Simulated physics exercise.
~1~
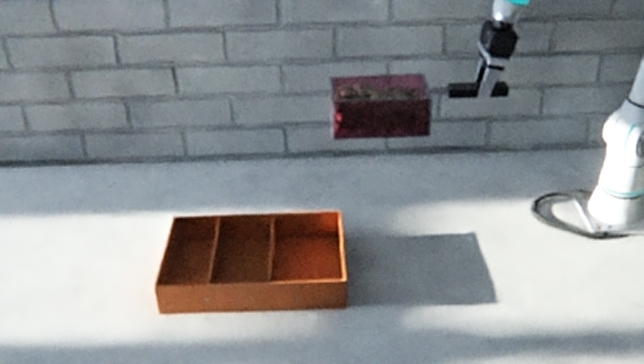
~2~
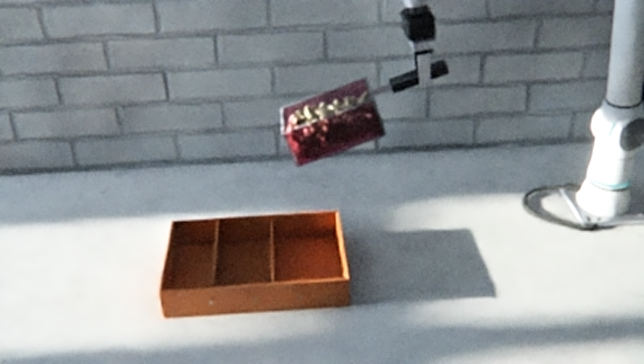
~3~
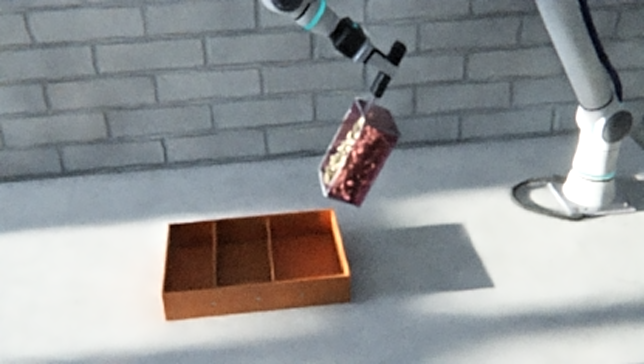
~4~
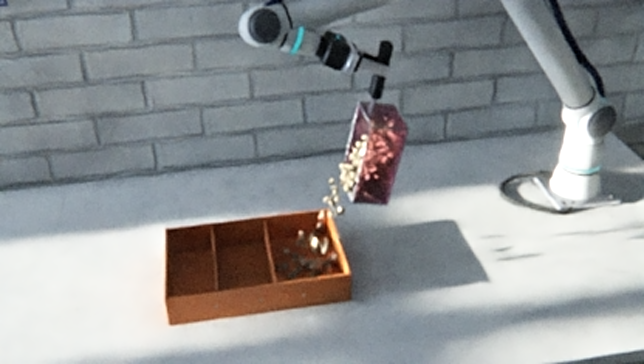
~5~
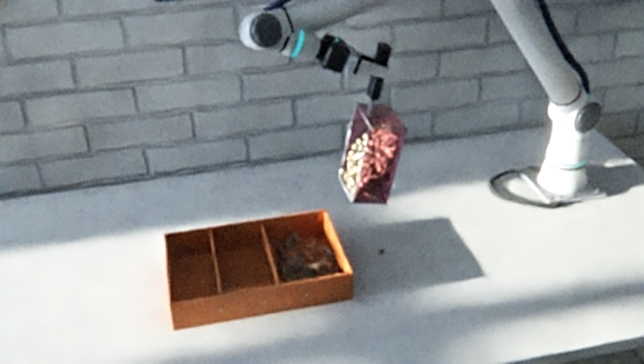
At the start, a robot arm holds a see-through reddish box of small pebbles in the air, above and to the right of an orange-brown crate split into three parts. The arm swings the box left and begins to tip it, so the pebbles show through its side. It then tilts the box steeply, its open end pointing down towards the crate. Pale pebbles stream out and drop into the crate's right-hand part. The flow stops with many pebbles still in the tilted box, a small pile in that part, and the other two parts empty.
